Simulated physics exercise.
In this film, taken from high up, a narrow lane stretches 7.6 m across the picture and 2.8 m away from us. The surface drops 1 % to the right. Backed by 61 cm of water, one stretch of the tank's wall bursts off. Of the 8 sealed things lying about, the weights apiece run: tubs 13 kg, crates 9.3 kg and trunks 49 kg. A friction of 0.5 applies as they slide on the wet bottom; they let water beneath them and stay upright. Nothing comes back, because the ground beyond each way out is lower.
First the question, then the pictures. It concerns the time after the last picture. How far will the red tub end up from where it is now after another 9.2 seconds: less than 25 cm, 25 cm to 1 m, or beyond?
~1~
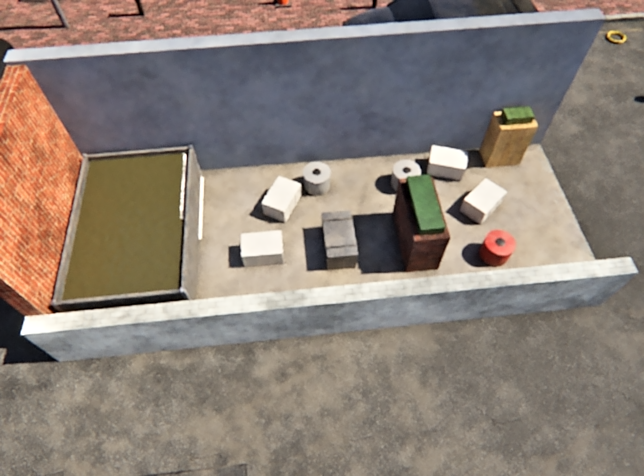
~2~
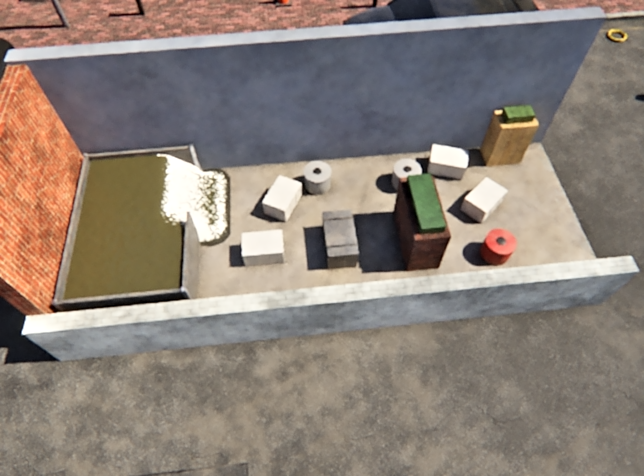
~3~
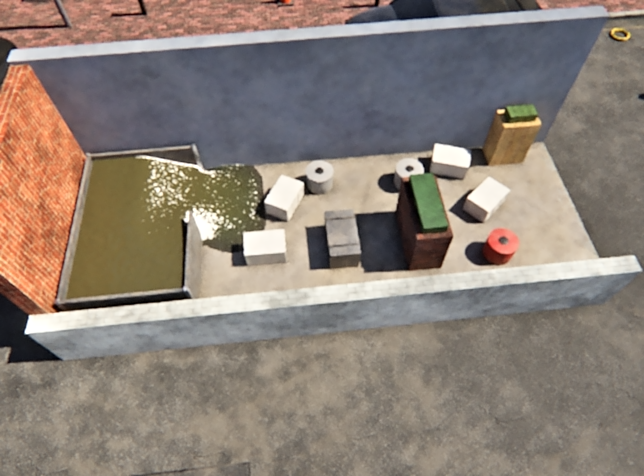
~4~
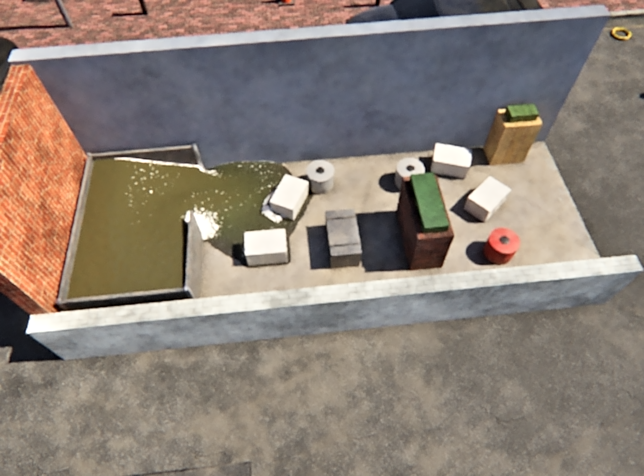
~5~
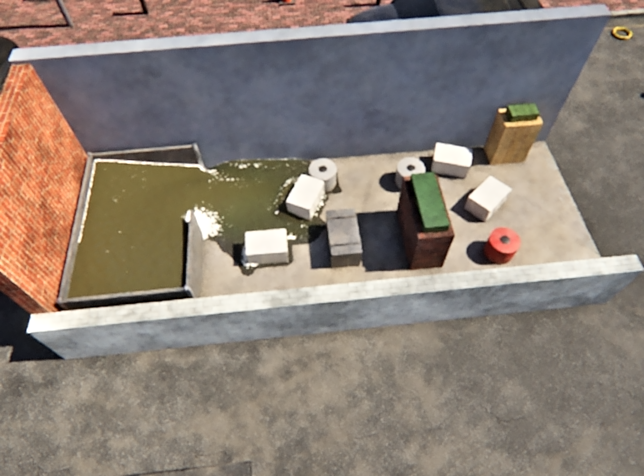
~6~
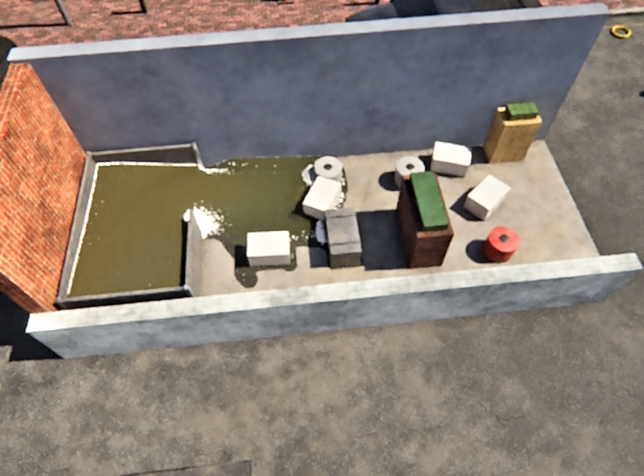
I'd expect it to hardly budge.
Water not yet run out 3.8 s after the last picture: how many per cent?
Somewhere near 80 percent, give or take.
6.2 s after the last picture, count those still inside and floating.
At that moment 1.
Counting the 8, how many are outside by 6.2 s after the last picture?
Result: 5.
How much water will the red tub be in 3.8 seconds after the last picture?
4 cm, roughly.
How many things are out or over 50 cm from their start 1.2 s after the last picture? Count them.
I make it 5.
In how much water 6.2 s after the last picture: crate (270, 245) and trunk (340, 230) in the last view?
I'd put it at 6 cm and 6 cm respectively.
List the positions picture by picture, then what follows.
In the first picture, the red tub at (500, 242), on the bottom; 3.8 m2 under water; 0 of 8 have shifted.
In the second picture, the red tub at (501, 241), on the bottom; water covers 4.5 m2; 0 of 8 have shifted.
In the third picture, the red tub at (504, 241), on the bottom; 5.4 m2 under water; 0 of 8 have shifted.
In the fourth picture, the red tub at (505, 240), on the bottom; 6.1 m2 under water; 1 of 8 have shifted.
In the fifth picture, the red tub at (505, 240), on the bottom; 6.9 m2 under water; 1 of 8 have shifted.
In the sixth picture, the red tub at (504, 239), on the bottom; 7.6 m2 under water; 3 of 8 have shifted.
Then, 1.2 s after the last picture the red tub is near (504, 239), 0.0 m from its start, aground; 0 of 8 are out; 3 afloat.
Then, 3.8 s after the last picture the red tub is near (504, 239), 0.0 m from its start, aground; 5 of 8 are out; 1 afloat.
Then, 6.2 s after the last picture the red tub is near (504, 239), 0.0 m from its start, aground; 5 of 8 are out; 1 afloat.
Then, 9.2 s after the last picture the red tub is near (504, 239), 0.0 m from its start, aground; 5 of 8 are out; 1 afloat.
